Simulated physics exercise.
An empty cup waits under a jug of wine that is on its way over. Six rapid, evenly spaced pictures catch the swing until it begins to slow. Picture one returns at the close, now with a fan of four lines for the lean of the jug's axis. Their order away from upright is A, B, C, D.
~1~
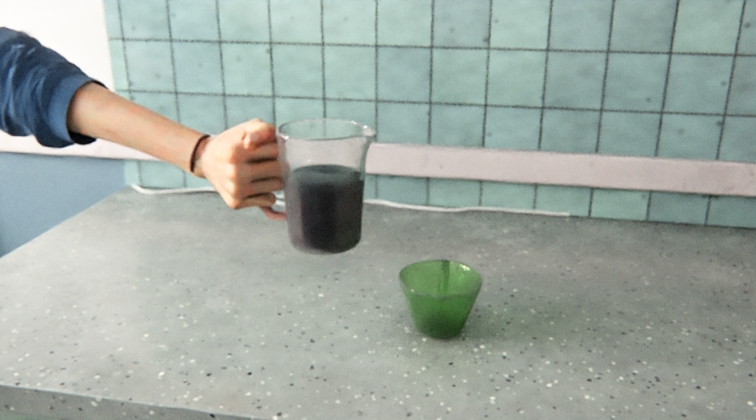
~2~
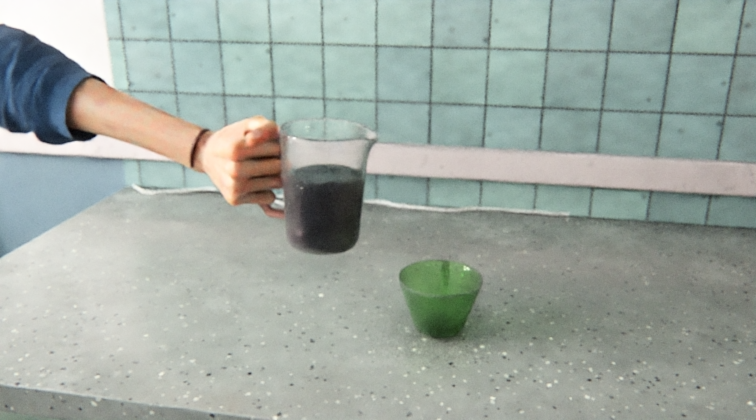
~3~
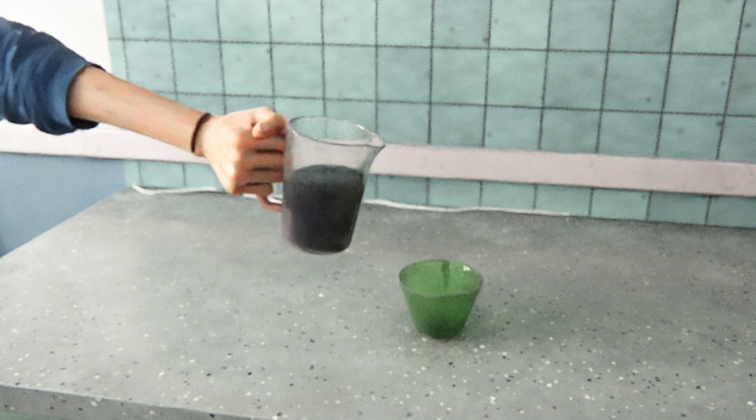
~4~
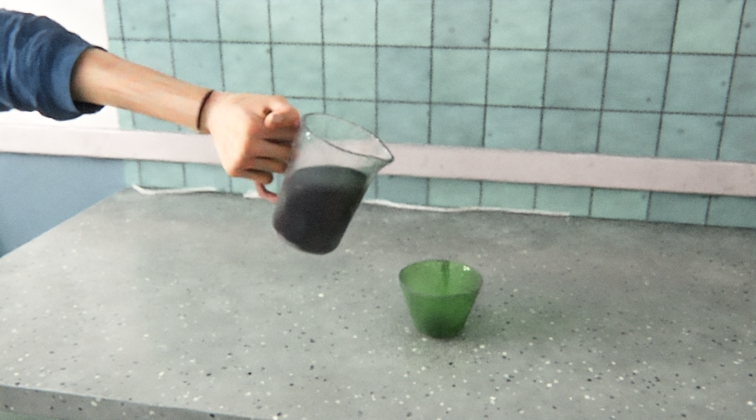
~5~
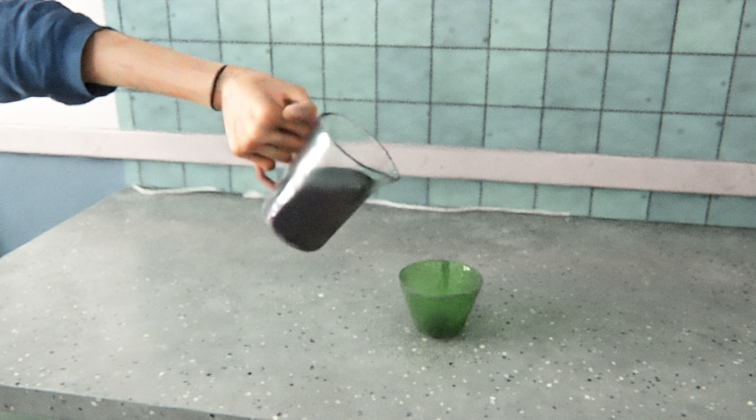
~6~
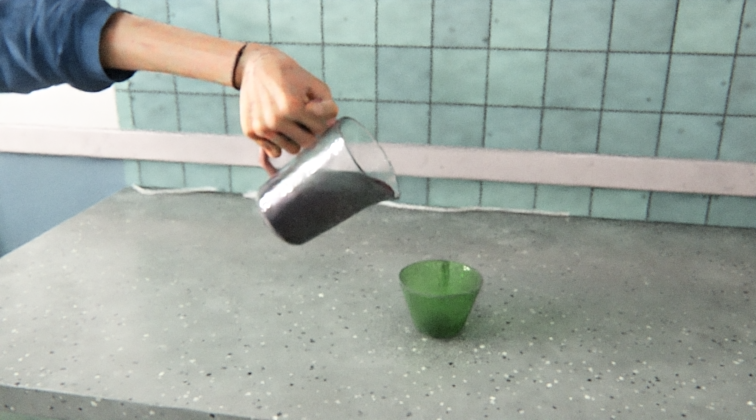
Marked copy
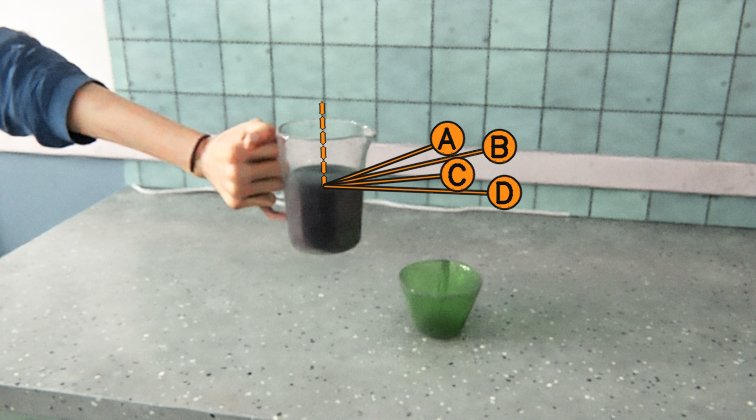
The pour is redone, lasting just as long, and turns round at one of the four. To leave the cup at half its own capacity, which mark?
It is A.
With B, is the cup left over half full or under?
Over half.
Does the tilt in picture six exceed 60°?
No, it does not.
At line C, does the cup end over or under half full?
Over half.
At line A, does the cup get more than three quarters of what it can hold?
No.
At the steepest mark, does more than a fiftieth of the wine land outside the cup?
Yes, it does.
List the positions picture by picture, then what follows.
The first frame shows upright, lip at (375, 134); rim of the cup round (440, 277); nothing has left yet.
The second frame shows tipped about 3°, lip at (377, 137); nothing has left yet.
The third frame shows tipped about 10°, lip at (384, 145); nothing has left yet.
The fourth frame shows tipped about 22°, lip at (392, 159); nothing has left yet.
The fifth frame shows tipped about 37°, lip at (398, 178); nothing has left yet.
The sixth frame shows tipped about 52°, lip at (399, 197); nothing has left yet.
In orange, A at (432, 146); B at (482, 150); C at (439, 176); D at (487, 193).
With A, the cup ends with about 44 % of what it can hold; 6 % of the wine is spilt.
With B, the cup ends with about 66 % of what it can hold; 12 % of the wine is spilt.
With C, the cup ends with about 73 % of what it can hold; 25 % of the wine is spilt.
With D, the cup is filled to the brim; 27 % of the wine is spilt.
